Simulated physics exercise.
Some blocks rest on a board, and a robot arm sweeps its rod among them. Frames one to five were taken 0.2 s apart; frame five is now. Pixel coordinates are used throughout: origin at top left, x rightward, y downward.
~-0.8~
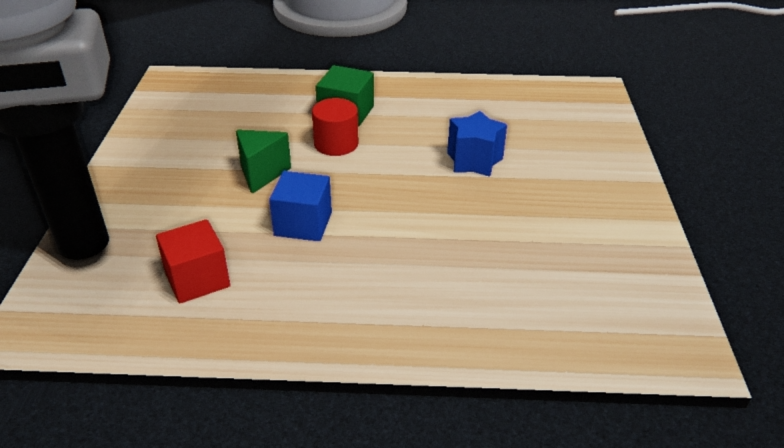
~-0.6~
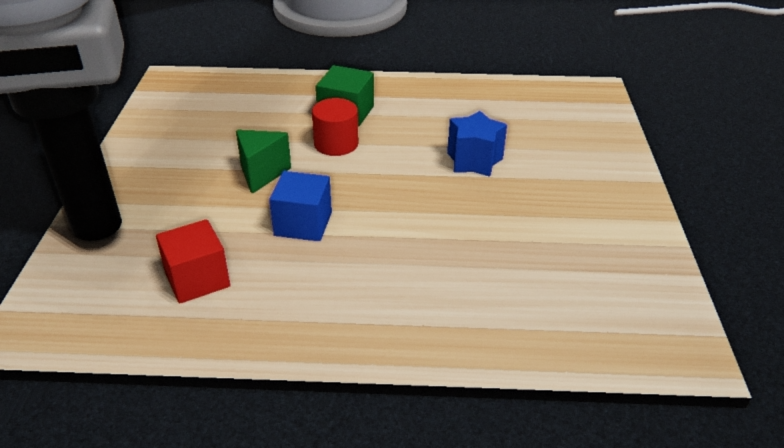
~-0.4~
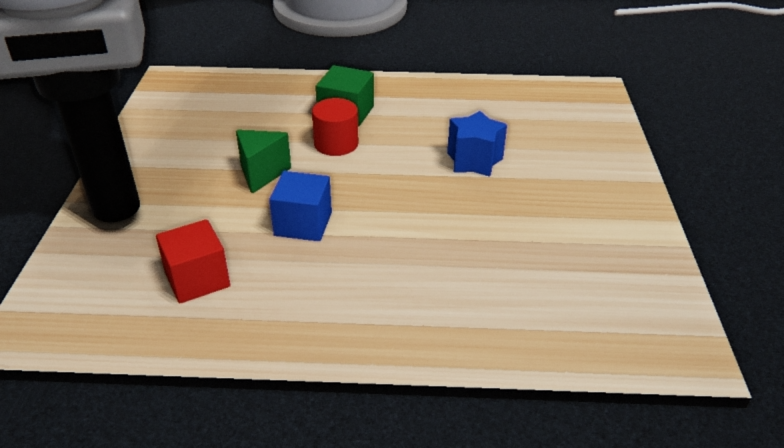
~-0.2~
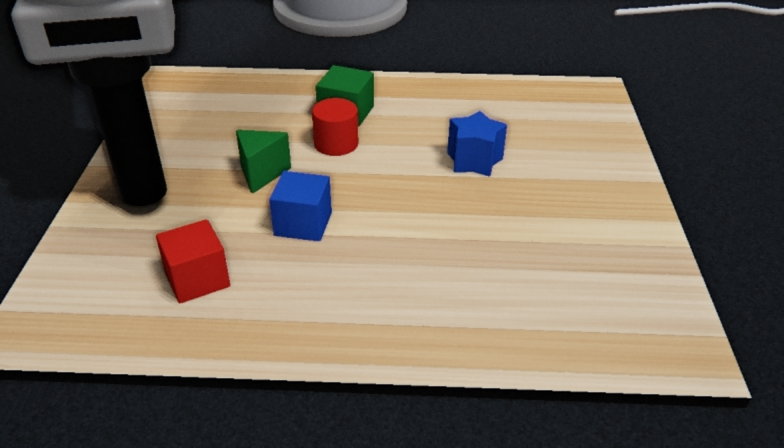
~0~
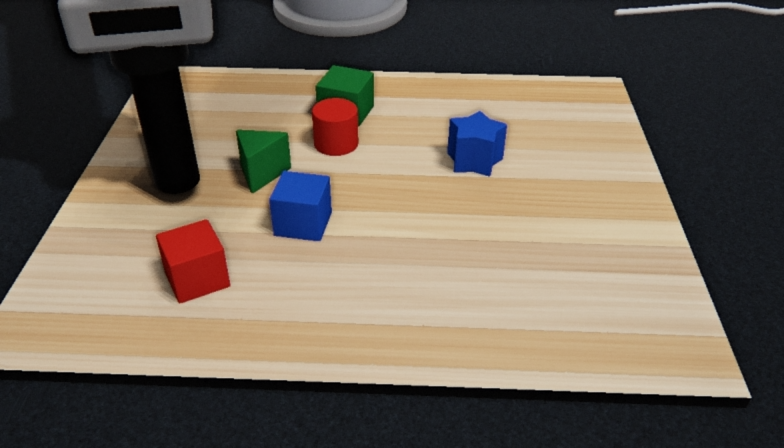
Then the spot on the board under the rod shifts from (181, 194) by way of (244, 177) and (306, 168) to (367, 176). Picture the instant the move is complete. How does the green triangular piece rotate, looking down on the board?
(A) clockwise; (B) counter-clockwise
It's B.
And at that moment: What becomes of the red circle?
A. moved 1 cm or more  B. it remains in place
A
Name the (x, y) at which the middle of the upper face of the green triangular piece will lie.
I think it will end close to (390, 123).
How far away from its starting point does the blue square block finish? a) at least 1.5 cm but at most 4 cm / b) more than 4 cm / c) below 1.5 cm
The answer is c.
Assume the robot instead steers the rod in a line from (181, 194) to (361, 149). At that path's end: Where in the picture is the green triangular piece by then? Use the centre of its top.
By then it is at (395, 123).
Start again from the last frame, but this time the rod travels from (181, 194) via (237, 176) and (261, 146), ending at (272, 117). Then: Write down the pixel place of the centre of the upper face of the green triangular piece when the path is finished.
It ends at (288, 127).
The first path, step by step. One third of the way, rod (243, 164); green triangular piece (278, 134).
Two thirds of the way, rod (306, 155); green triangular piece (341, 126); red circle (344, 105).
At the end, rod (366, 163); green triangular piece (390, 123), turned 45° anticlockwise; blue square block not moved; red circle (346, 104).
